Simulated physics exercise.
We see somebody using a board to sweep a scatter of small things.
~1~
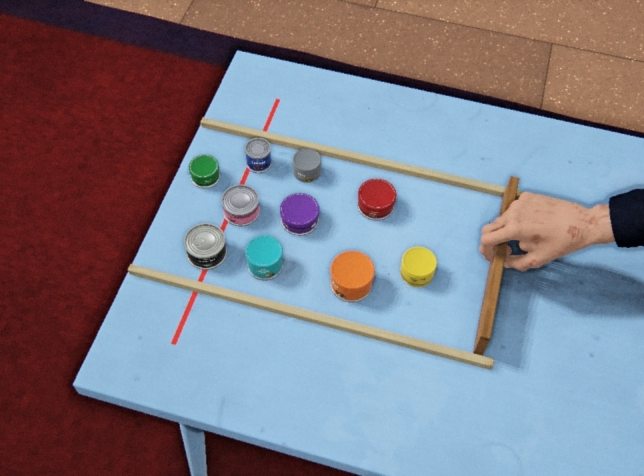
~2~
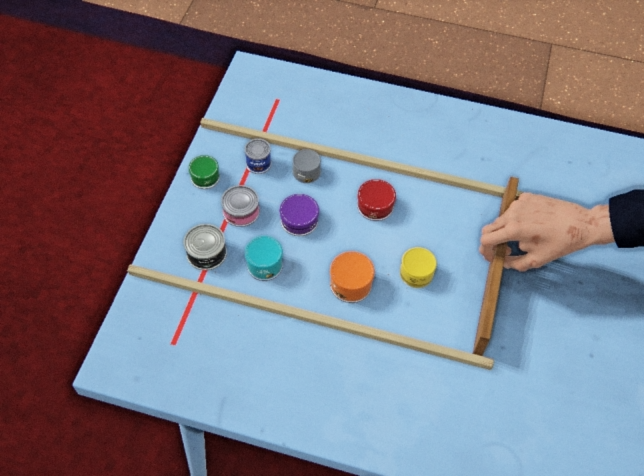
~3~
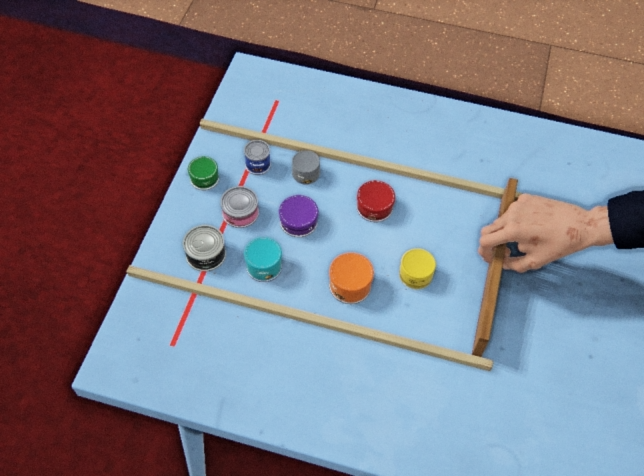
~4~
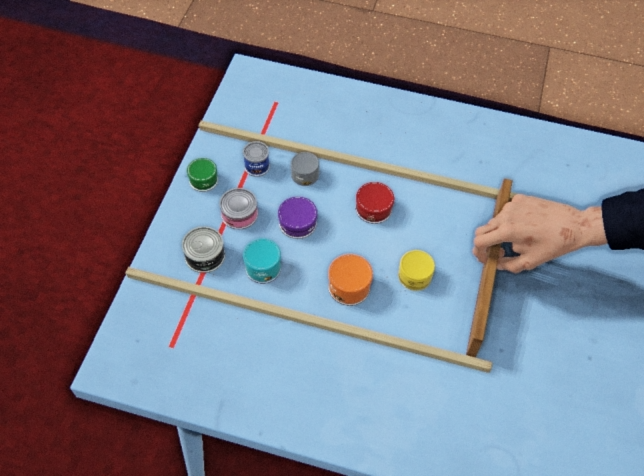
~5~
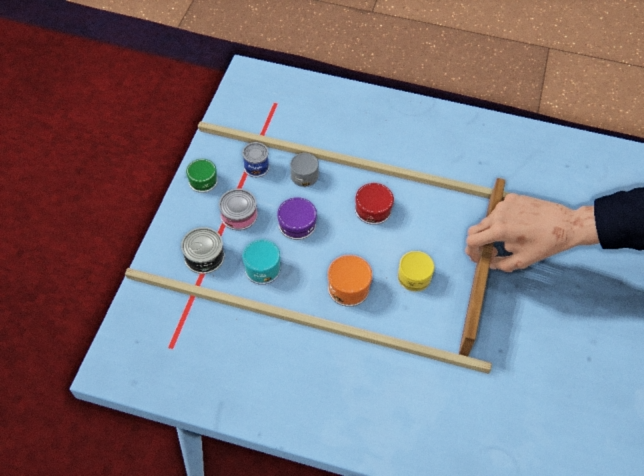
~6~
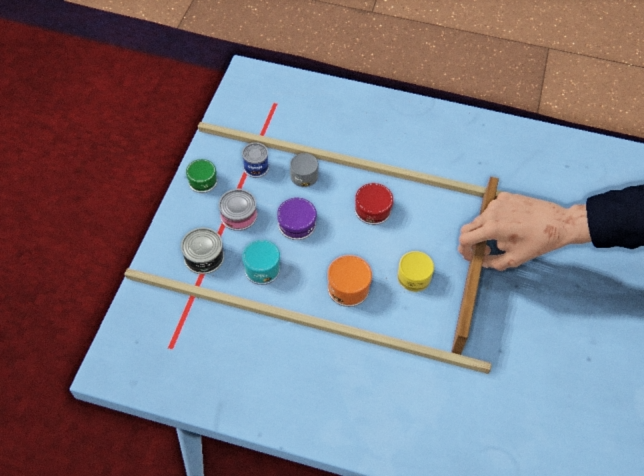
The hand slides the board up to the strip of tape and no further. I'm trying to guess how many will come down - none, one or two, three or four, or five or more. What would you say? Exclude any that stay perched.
I would say one or two.
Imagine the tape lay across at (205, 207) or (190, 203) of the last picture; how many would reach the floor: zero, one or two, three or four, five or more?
Count by try - three to four; more than four.
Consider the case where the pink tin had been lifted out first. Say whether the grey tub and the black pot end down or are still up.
Well, the grey tub is still there while the black pot goes off the edge.
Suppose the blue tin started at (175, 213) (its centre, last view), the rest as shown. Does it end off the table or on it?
From that start, the object then does not stay.
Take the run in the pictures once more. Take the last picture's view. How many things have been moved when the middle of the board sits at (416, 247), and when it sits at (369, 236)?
Tally at point one: 1; at point two: 3.
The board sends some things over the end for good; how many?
The number that fall is 1.
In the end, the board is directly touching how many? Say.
It adds up to 4.
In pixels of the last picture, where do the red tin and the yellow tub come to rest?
Middles: Around (226, 169) and around (205, 222).
A little later, none off yet; green tin at rest near (202, 176); black pot at rest near (203, 251); blue tin at rest near (256, 160).
Next, none off yet; green tin at rest near (202, 176); black pot shifted about its own width near (159, 243); blue tin moving near (247, 159).
When it is over, the number that fall off is one or two; down, black pot.
